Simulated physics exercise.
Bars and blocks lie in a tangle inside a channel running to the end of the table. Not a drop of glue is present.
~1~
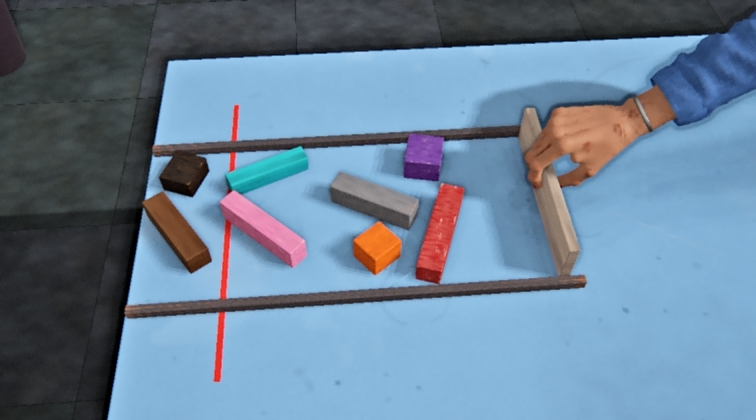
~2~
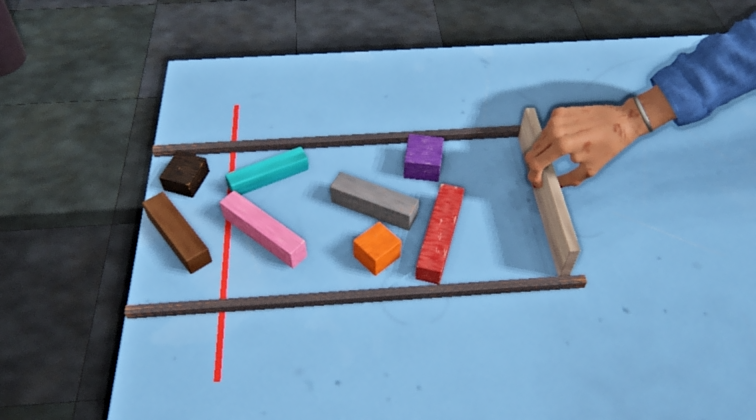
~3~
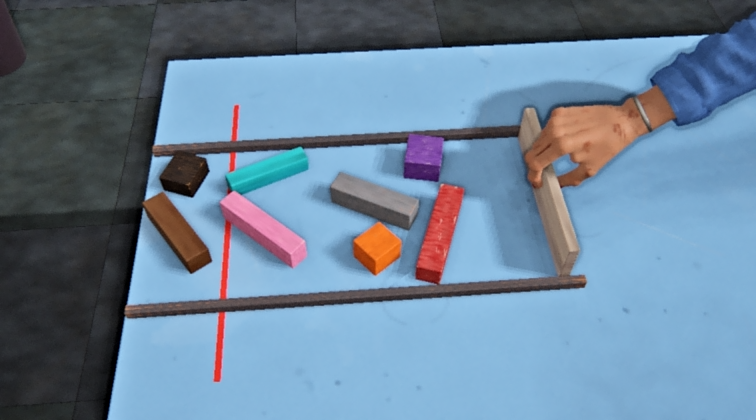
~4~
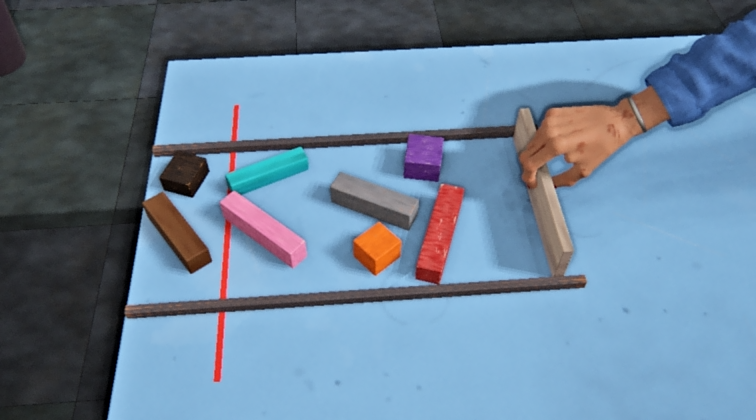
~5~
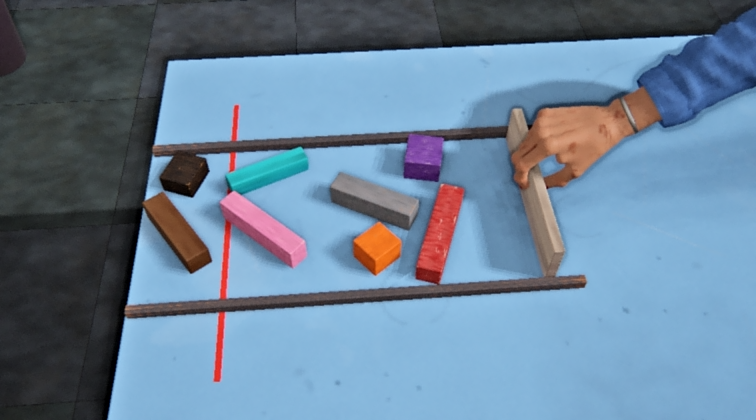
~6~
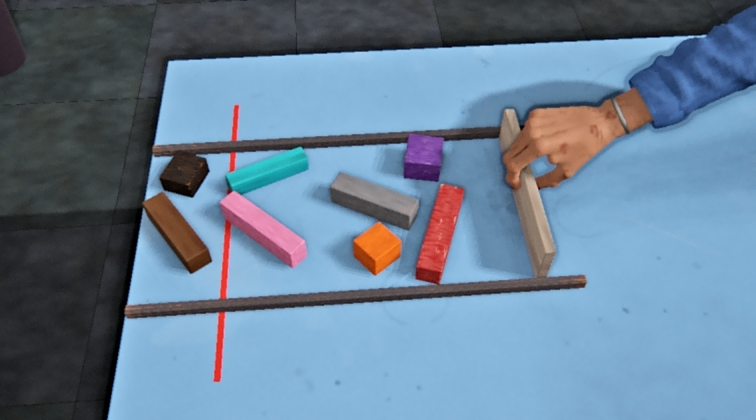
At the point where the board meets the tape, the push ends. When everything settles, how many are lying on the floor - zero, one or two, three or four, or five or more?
After the push, one or two are missing from the table.
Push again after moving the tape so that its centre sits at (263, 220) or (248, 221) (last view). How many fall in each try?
The counts: 0 and 0.
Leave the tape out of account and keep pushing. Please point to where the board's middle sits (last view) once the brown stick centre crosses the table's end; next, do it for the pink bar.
I'd put it close to (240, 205), and close to (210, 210) for the other one.
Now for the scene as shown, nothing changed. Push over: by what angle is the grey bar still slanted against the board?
I'd say it's about 10° out of line.
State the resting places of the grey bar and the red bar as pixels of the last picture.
Final positions: Near (183, 210); near (212, 250).
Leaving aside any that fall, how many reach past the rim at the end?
1 overhanging.
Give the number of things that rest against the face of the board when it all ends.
It's 2 of them.
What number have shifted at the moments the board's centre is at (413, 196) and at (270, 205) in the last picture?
Well, it's 4 at the first one and 8 at the second.
Early on, none off yet; brown stick at rest near (177, 232); black block at rest near (185, 174); pink bar at rest near (263, 229).
Finally, the number that fall off is one or two; lost, black block and brown stick.
